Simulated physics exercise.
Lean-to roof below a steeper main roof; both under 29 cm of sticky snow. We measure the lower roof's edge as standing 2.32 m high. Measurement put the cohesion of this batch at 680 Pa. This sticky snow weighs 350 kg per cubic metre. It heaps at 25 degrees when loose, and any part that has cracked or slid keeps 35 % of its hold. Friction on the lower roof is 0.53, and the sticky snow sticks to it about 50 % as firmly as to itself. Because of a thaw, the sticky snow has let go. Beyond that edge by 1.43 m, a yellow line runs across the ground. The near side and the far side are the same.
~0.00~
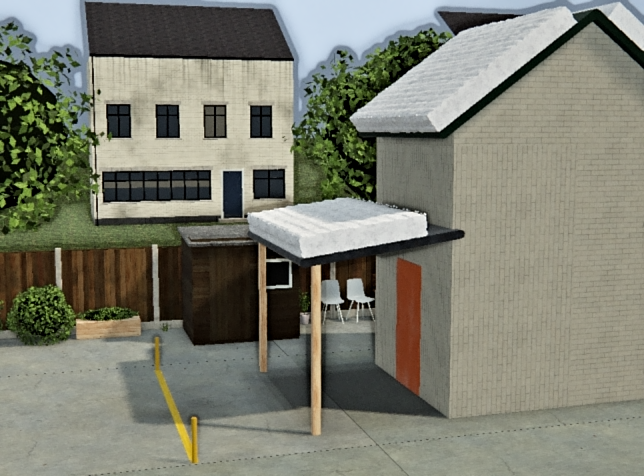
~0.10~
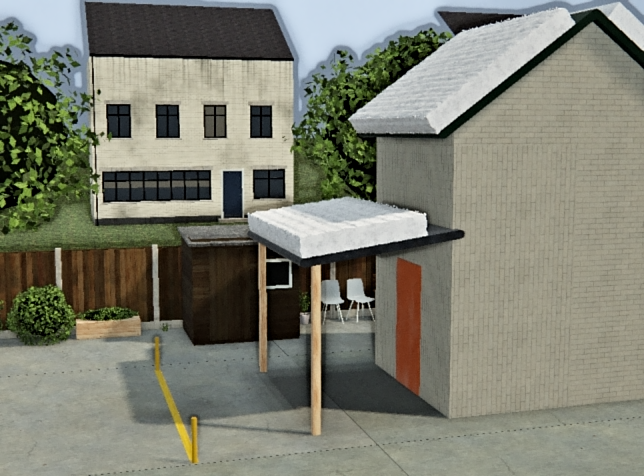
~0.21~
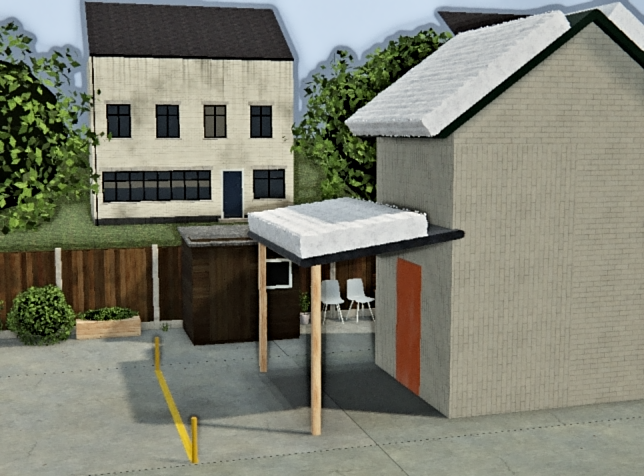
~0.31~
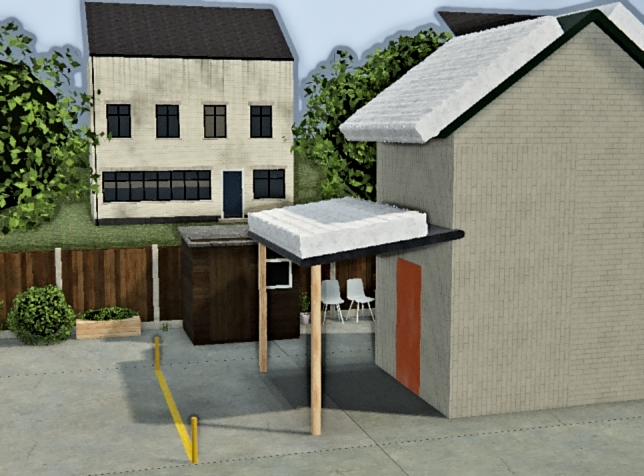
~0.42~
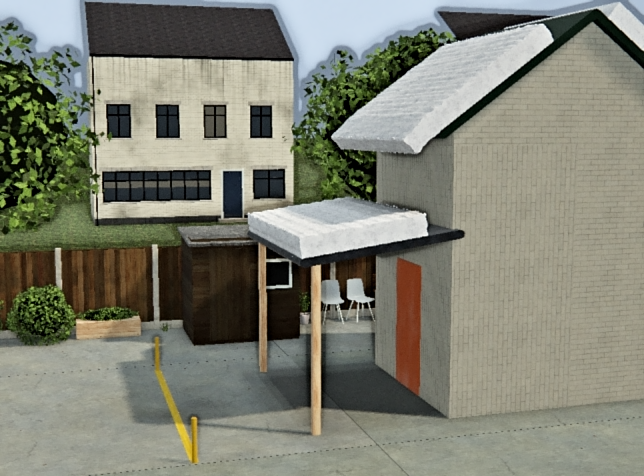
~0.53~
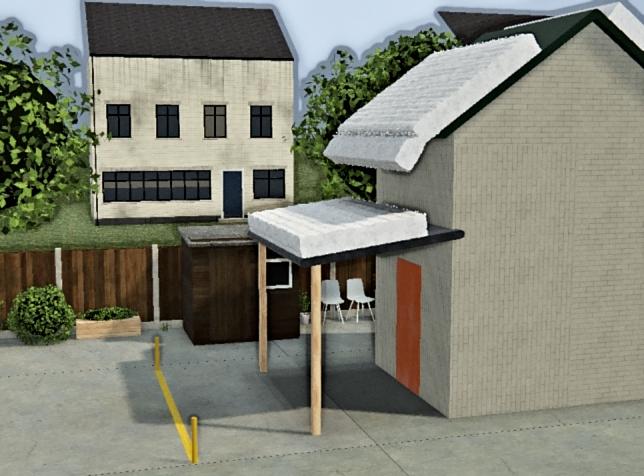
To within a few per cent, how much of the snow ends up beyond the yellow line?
About 29 %.
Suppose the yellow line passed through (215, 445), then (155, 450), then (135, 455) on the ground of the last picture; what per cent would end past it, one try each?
In that order: 35 %, 22 %, 16 %.
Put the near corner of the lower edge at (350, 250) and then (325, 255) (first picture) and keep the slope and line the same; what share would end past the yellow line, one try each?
40 %, 40 %.
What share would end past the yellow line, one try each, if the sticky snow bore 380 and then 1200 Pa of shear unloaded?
In order: Around 40 % and around 16 %.
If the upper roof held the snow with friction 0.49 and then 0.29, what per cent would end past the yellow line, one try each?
Try 1: 2 %; try 2: 20 %.
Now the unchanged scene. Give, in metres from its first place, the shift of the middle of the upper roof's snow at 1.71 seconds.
About 4.2 m.
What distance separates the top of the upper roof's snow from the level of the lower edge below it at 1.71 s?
0.6 m, roughly.
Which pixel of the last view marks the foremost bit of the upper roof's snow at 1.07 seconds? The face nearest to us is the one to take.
Position: Approx. (306, 227).
After 1.07 s, none is below the lower edge and 0 % is past the line.
After 1.71 s, 35 % is below the lower edge and 8 % is past the line.
After 2.36 s, 54 % is below the lower edge and 29 % is past the line.
After 3.00 s, 54 % is below the lower edge and 29 % is past the line.
After 3.10 s, at the end, 54 % is below the lower edge and 29 % is past the line.
